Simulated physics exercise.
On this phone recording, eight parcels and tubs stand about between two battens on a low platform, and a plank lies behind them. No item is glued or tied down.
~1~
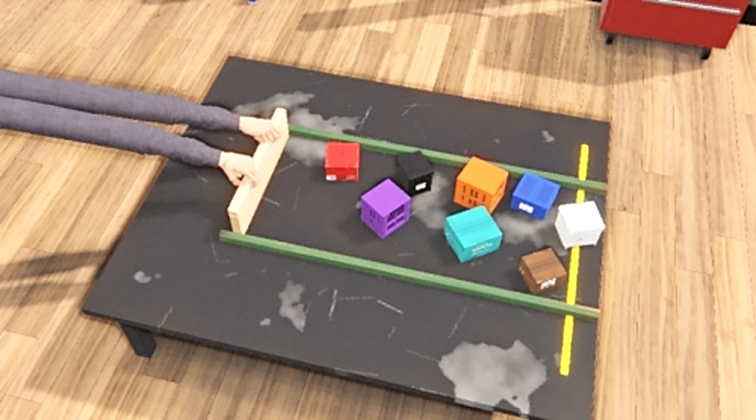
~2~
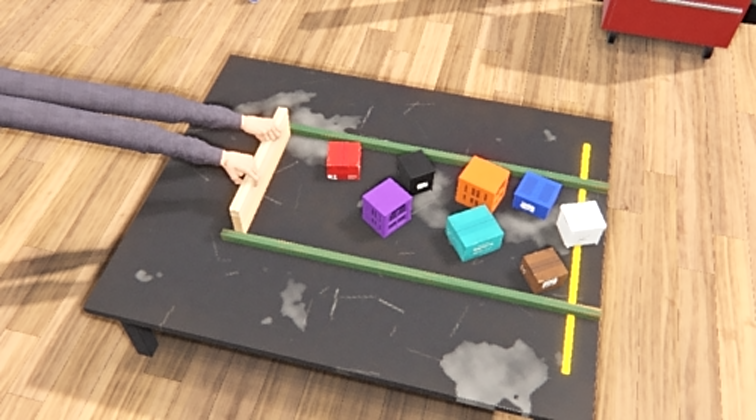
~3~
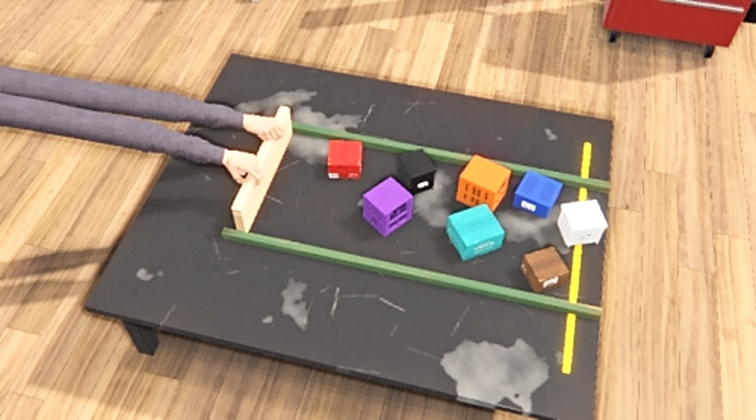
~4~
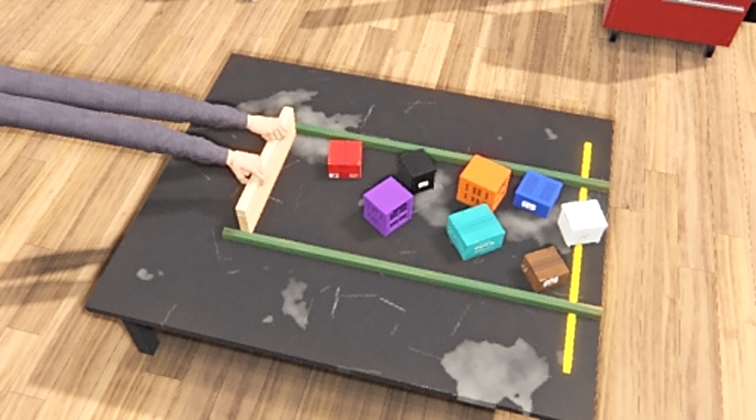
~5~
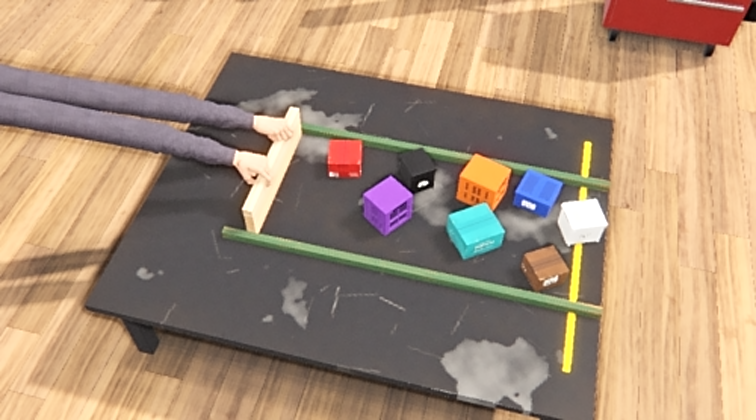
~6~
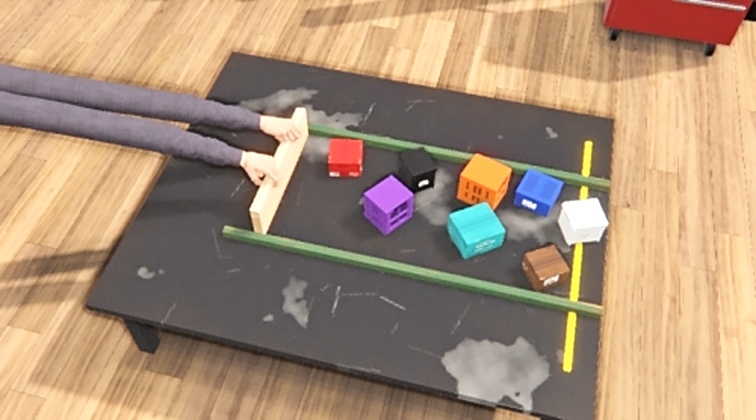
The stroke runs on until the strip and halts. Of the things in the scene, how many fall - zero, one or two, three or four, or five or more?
Of those, five or more fall.
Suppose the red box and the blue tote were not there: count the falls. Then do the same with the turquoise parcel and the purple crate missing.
3 in the first case, 4 in the second.
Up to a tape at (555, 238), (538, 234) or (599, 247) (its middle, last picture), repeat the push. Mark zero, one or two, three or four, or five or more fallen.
Three to four; either three or four; at least five.
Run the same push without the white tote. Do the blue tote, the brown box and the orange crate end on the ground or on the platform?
The blue tote goes down, the brown box is still up and the orange crate goes down.
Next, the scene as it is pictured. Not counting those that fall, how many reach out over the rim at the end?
That comes to 3 of them.
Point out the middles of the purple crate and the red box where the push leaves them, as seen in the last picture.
For the purple crate it's (600, 239), and for the red box it's (601, 209).
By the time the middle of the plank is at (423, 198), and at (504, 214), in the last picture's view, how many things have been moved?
So far 6, and 8 at the second.
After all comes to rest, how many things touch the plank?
Number in contact with it: 3.
A little later, none off yet; white tote at rest near (582, 222); brown box at rest near (545, 268); blue tote at rest near (538, 193).
Next, none off yet; white tote at rest near (582, 222); brown box at rest near (545, 268); blue tote shifted about its own width near (569, 194).
Later still, one off so far; white tote shifted about its own width near (613, 234); brown box shifted about its own width near (564, 283); blue tote dropping near (628, 255).
When it is over, the number that fall off is five or more; down, black tote, orange crate, turquoise parcel, blue tote and white tote.
